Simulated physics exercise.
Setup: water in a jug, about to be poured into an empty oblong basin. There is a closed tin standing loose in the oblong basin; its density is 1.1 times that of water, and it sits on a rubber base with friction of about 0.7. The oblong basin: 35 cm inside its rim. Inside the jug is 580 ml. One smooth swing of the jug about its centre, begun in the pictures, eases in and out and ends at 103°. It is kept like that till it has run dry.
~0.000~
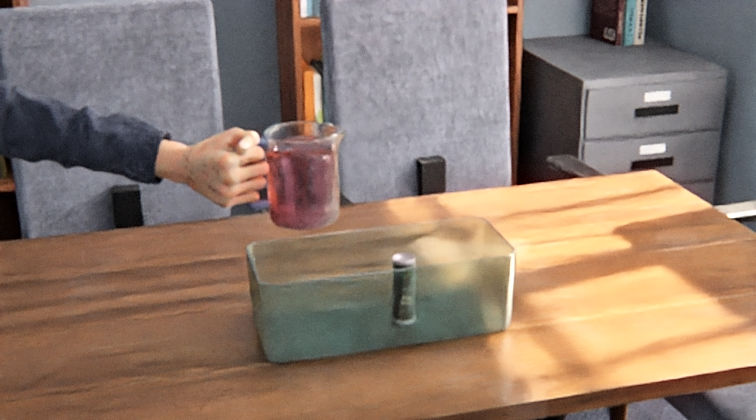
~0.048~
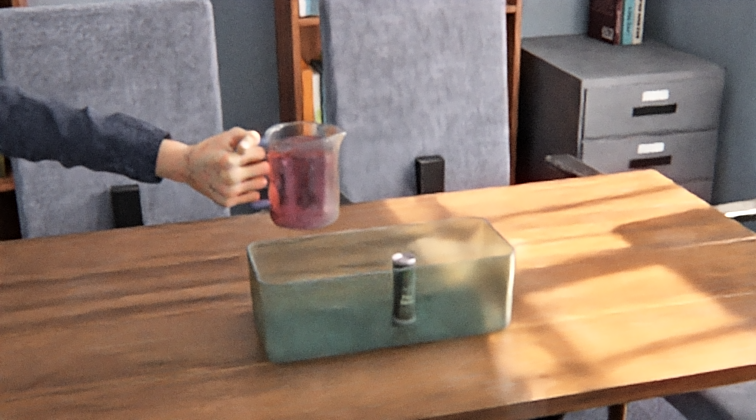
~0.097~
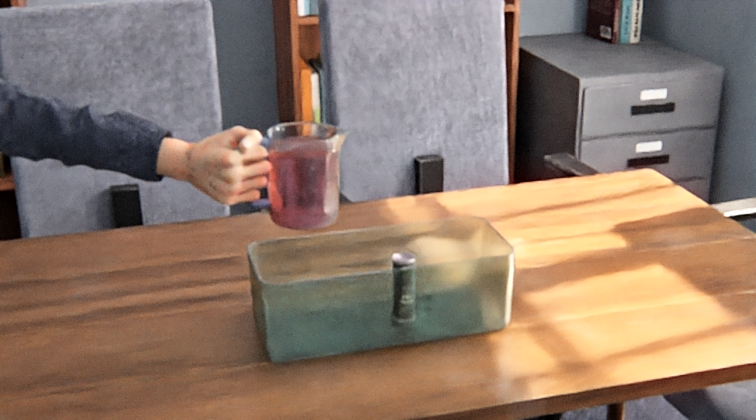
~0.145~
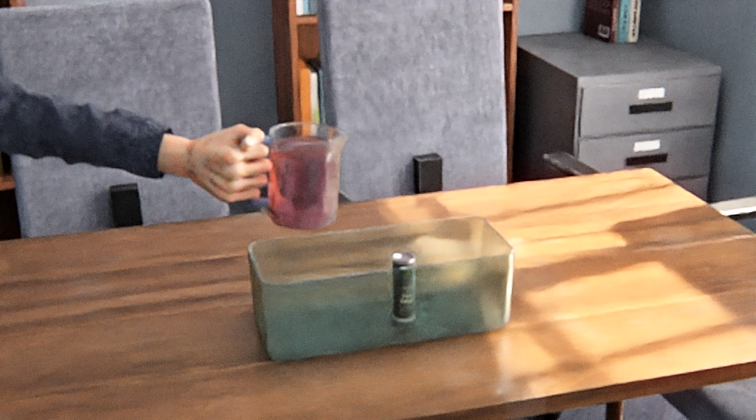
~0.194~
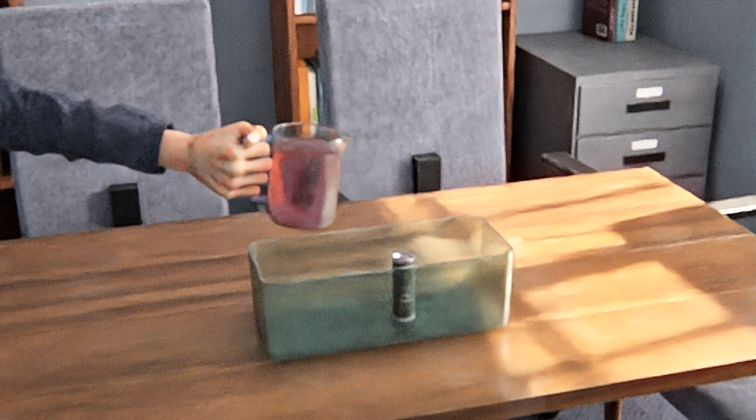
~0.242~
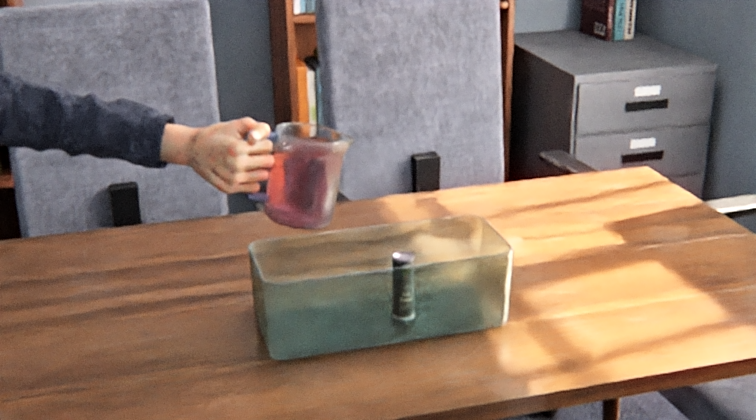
A hand holds a jug of pinkish liquid above an oblong basin and tilts it slightly right.
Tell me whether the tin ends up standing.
It tilts over.
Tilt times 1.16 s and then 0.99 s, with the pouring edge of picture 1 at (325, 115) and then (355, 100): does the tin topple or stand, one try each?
Try 1: Tipped over; try 2: Still standing.
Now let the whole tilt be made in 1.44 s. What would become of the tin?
With that tilt, the tin tips.
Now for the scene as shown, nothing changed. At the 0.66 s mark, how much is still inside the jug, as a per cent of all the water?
Near 84 in a hundred.
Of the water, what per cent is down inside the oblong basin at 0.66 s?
Around 4 percent.
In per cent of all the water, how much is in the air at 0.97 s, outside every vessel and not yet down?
Around 18 percent of the liquid.
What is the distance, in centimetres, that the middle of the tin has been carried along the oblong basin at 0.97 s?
Reading: Roughly 0 cm.
Then, 0.66 s in, the tilt is 64° and 85 per cent is still to pour; the tin stands where it began.
Then, 0.97 s in, the tilt is 97° and 35 per cent is still to pour; the tin stands where it began.
Then, 1.29 s in, the tilt is 103° and 5 per cent is still to pour; the tin leans 55°.
Then, 1.64 s in, the tilt is 103° and 0 per cent is still to pour; the tin lies on its side.
Finally, the tin lies on its side.
